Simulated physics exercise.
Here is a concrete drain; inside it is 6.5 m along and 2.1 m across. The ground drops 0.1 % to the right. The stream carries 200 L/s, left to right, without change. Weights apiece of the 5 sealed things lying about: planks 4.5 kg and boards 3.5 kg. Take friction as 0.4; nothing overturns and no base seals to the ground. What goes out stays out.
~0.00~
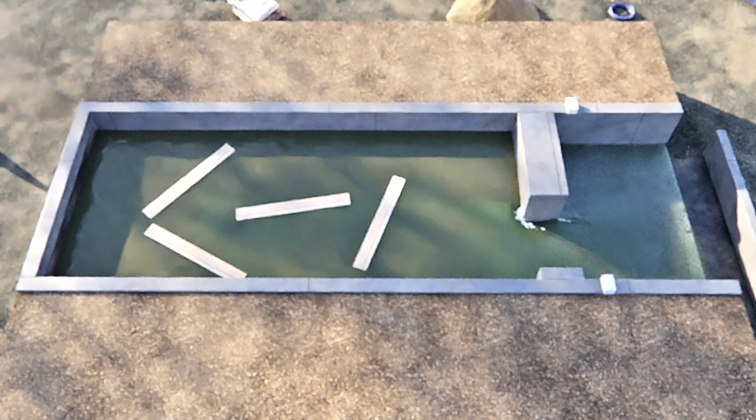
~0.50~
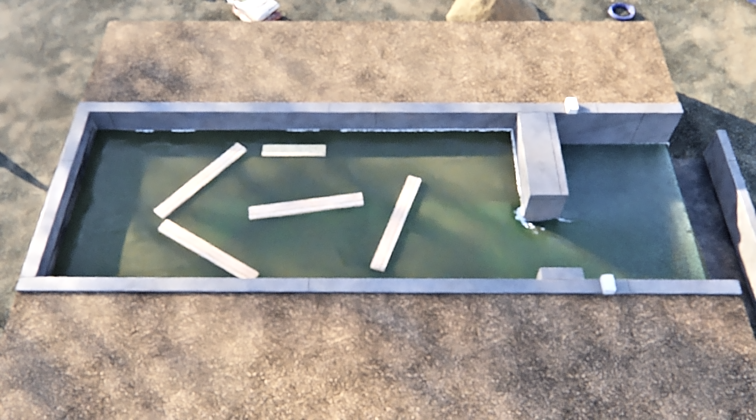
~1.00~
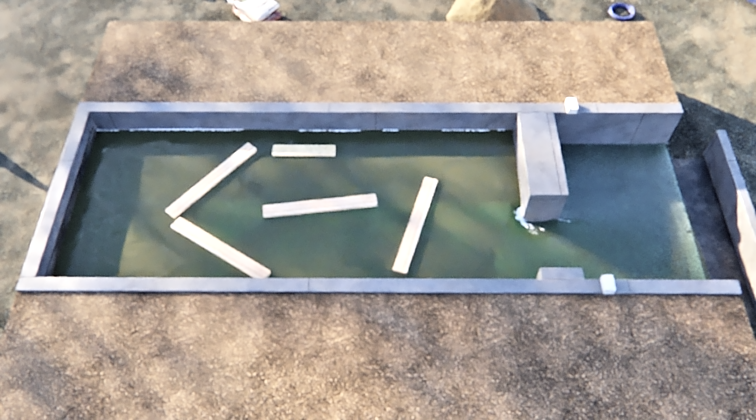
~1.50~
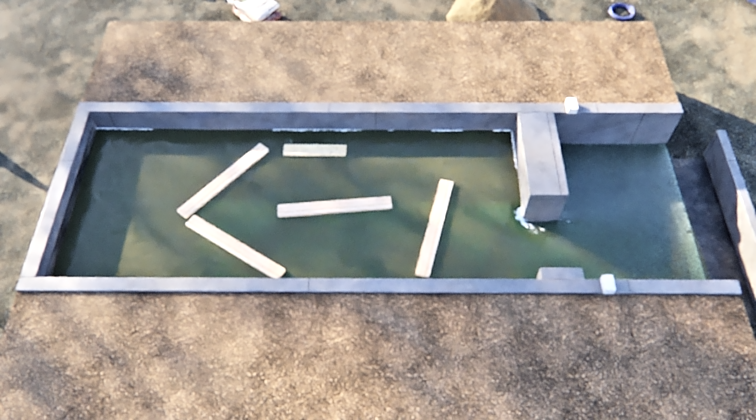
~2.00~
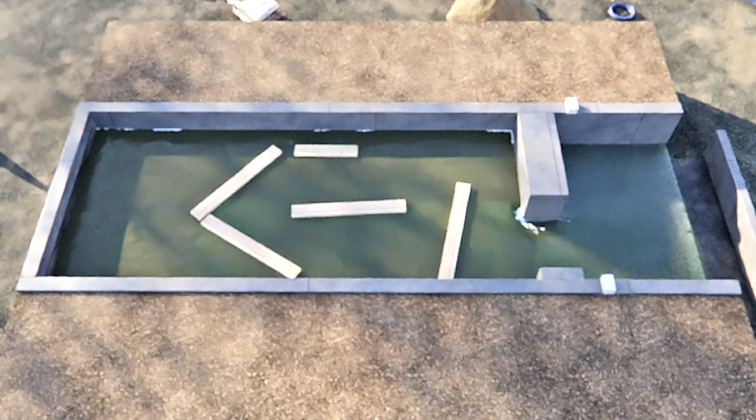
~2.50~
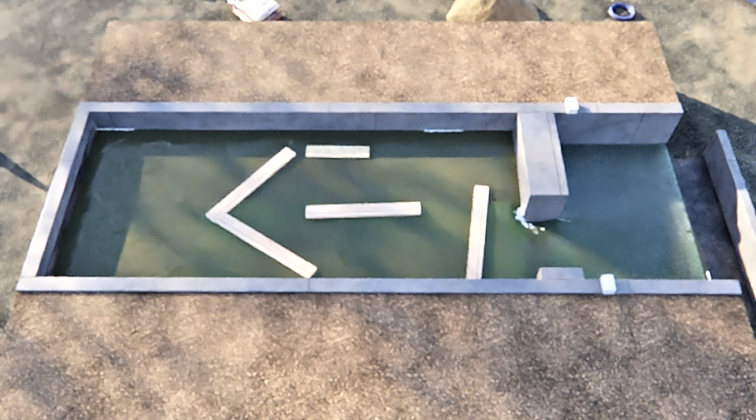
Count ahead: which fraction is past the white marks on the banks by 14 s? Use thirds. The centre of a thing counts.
Share: Less than a third.
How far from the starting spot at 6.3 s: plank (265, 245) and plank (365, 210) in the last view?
In that order: 200 cm, 150 cm.
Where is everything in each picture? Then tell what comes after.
A plank at (380, 221) floats; a plank at (293, 206), afloat; 25 cm deep round most things; 0 of 5 have shifted, in the first picture.
A plank at (397, 221) floats, 17 cm from its start; a plank at (306, 205) floats, 14 cm from its start; 27 cm deep round most things; 5 of 5 have shifted, in the second picture.
A plank at (416, 223) floats, 37 cm from its start; a plank at (320, 205), afloat, 29 cm from its start; 27 cm deep round most things; 5 of 5 have shifted, in the third picture.
A plank at (435, 226), afloat, 57 cm from its start; a plank at (335, 206), afloat, 44 cm from its start; 27 cm deep round most things; 5 of 5 have shifted, in the fourth picture.
A plank at (455, 230) floats, 78 cm from its start; a plank at (349, 208), afloat, 59 cm from its start; about 2950 L in view; 5 of 5 have shifted, in the fifth picture.
A plank at (478, 233), afloat, 102 cm from its start; a plank at (363, 210) floats, 74 cm from its start; about 2950 L in view; 5 of 5 have shifted, in the sixth picture.
After 3.5 s 0 of 5 are over the mark; 5 afloat.
After 6.3 s 0 of 5 are over the mark; 5 afloat.
After 10.0 s 0 of 5 are over the mark; 5 afloat.
After 14.0 s 0 of 5 are over the mark; 5 afloat.
